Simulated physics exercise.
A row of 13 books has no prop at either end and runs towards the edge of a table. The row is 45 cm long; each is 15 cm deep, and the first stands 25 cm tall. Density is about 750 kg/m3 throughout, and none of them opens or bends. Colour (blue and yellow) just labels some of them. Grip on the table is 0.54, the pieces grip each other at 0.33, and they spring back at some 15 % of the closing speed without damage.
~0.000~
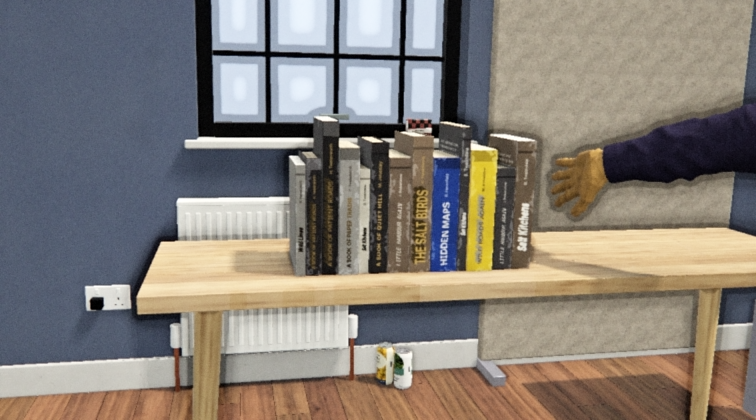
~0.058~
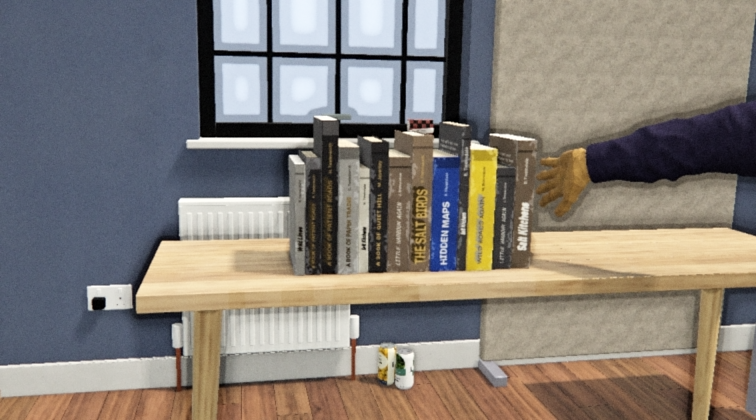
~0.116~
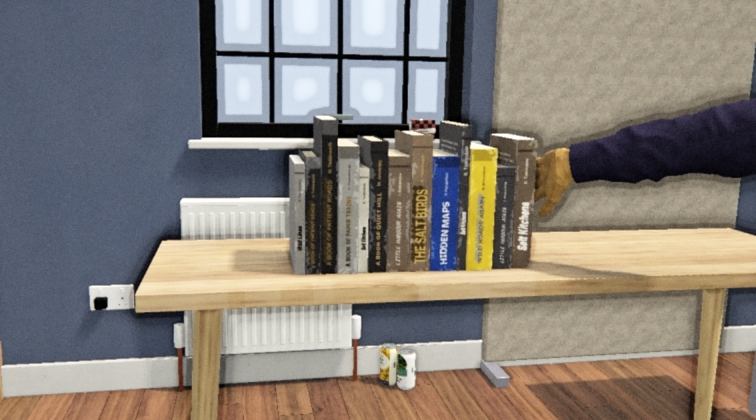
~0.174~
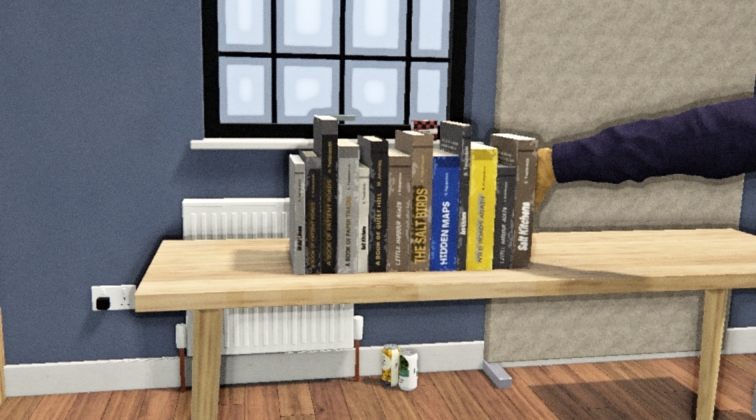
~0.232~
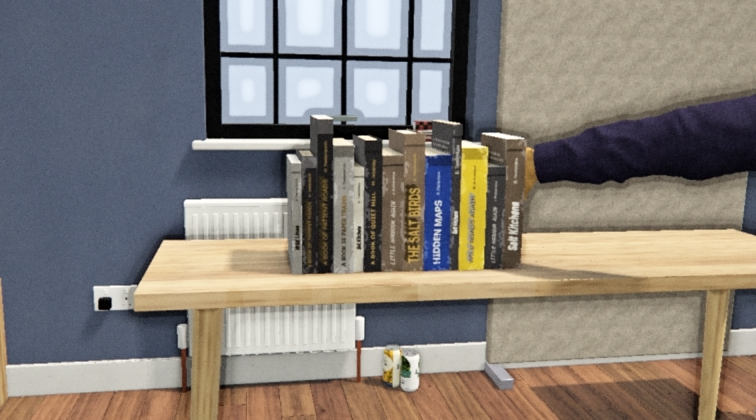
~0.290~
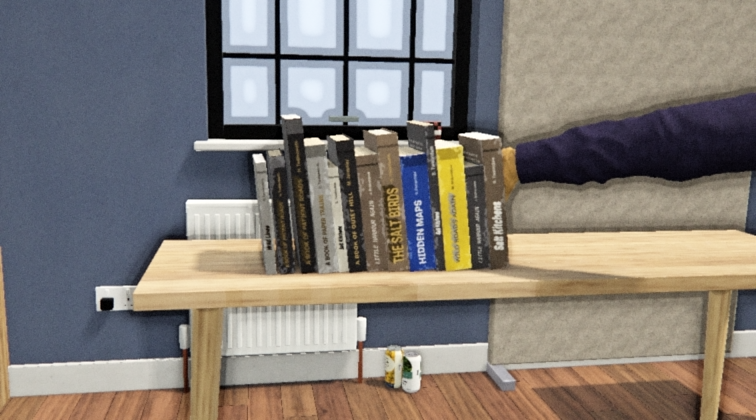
A gloved hand in a dark sleeve reached in from the right and pushed the end of a row of upright books on a wooden table, and the whole row slid left, leaning slightly.
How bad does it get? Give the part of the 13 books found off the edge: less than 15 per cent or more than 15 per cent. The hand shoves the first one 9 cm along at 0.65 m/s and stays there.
Fewer than 15 in 100 of them.
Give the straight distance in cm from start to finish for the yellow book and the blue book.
About: Yellow 10, blue 10.
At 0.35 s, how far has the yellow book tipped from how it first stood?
Roughly 20°.
Around 0.35 s, none of the 13 books off the edge, 13 disturbed; blue book tipped 20°; yellow book tipped 20°.
Around 0.44 s, none of the 13 books off the edge, 13 disturbed; yellow book tipped 37°; blue book tipped 37°.
Finally (1.1 s), none of the 13 books off the edge, 13 disturbed; blue book tipped 45°; yellow book tipped 45°. That is 0 per cent. Seen by the last camera, middles, blue book near (371, 215), yellow book near (417, 213).
